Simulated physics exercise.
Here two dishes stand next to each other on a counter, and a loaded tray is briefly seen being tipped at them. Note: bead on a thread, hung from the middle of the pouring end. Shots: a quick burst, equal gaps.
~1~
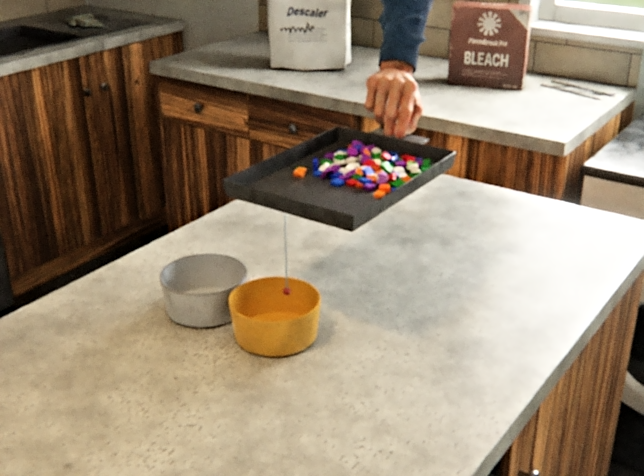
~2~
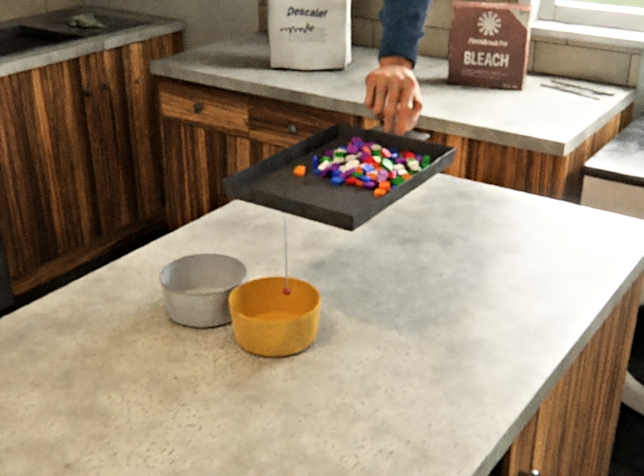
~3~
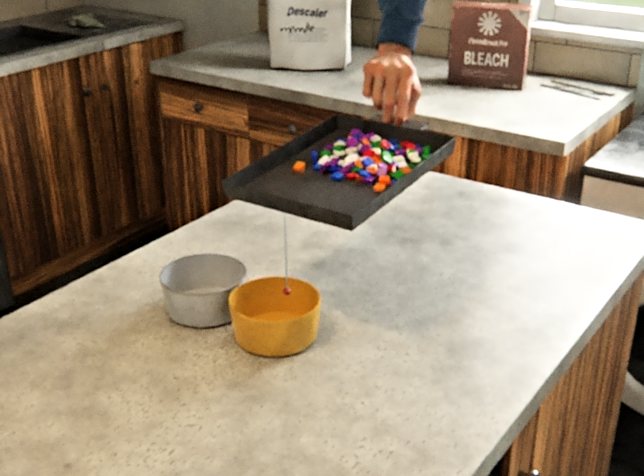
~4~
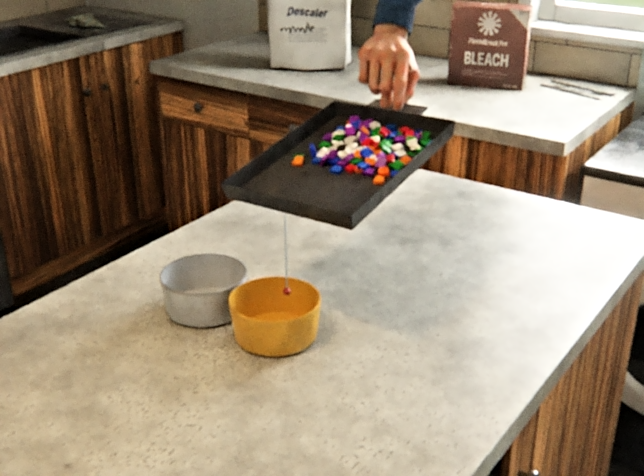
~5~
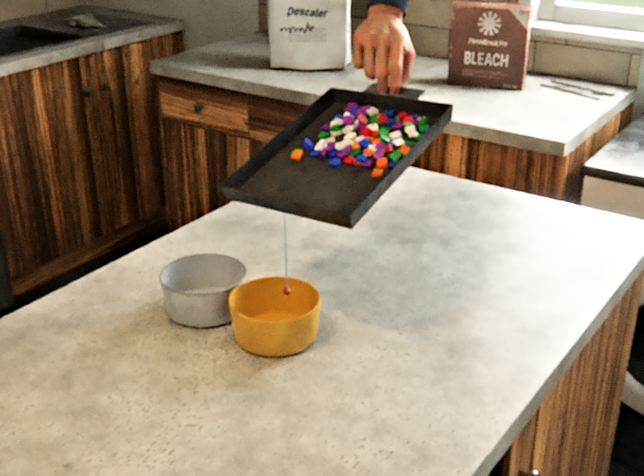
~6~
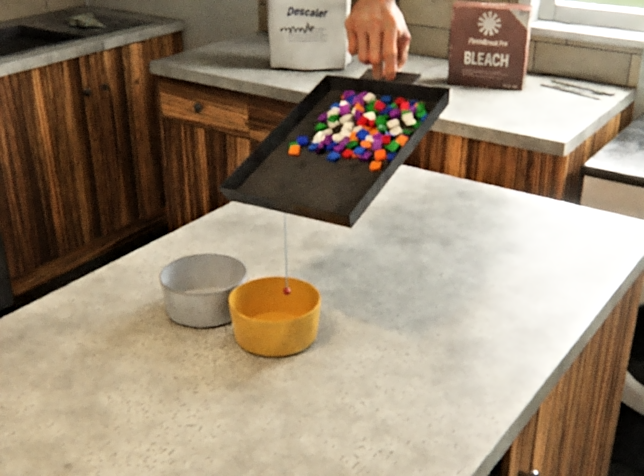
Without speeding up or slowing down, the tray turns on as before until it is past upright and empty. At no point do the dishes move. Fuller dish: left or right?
Honestly the dish that comes off better is the right one.
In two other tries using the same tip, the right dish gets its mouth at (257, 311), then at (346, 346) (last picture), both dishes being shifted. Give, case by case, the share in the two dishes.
The first gives 80 %, the second 60 %.
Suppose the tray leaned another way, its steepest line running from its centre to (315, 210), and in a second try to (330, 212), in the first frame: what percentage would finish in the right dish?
10 %, give or take, and then 0 %.
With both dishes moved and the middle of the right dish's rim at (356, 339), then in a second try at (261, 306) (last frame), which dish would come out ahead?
First try: The leftmost dish. Second try: The rightmost dish.
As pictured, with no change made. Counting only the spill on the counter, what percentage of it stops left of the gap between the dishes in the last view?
Close to 70 per cent.
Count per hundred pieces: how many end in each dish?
In the left dish you'd find about 10 % of the load, and in the right dish about 30 %.
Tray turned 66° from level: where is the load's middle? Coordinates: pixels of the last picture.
Near (270, 199).
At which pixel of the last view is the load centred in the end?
Last view, centre at rest - approx. (232, 359).
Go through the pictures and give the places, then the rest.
In the first picture, corners of the pouring end at (226, 180) and (352, 214), level; middle of the load at (369, 164), mosaic tiles; left dish at (175, 305); right dish at (247, 333); bead on its thread at (287, 291).
In the second picture, corners of the pouring end at (226, 180) and (352, 214), level; middle of the load at (369, 162).
In the third picture, corners of the pouring end at (225, 181) and (351, 214), tipped barely, lowest at the left corner; middle of the load at (369, 154).
In the fourth picture, corners of the pouring end at (224, 183) and (350, 213), tipped a little, lowest at the left corner; middle of the load at (368, 143).
In the fifth picture, corners of the pouring end at (223, 184) and (348, 213), tipped clearly, lowest at the left corner; middle of the load at (366, 132).
In the sixth picture, corners of the pouring end at (222, 186) and (347, 213), tipped clearly, lowest at the left corner; middle of the load at (363, 122); left dish at (175, 305); right dish at (247, 333).
Soon after the last picture, tray tipped steeply; most on the tray; a small part in the air.
A little later, tray tipped past a quarter turn; about half on the tray; a small part in the right dish; a stray few in the left dish; about a third outside both; a stray few in the air.
Later still, tray tipped past a quarter turn; about a quarter in the right dish; a small part in the left dish; about two thirds outside both.
At rest, tray tipped past a quarter turn; about a quarter in the right dish; a small part in the left dish; about two thirds outside both.
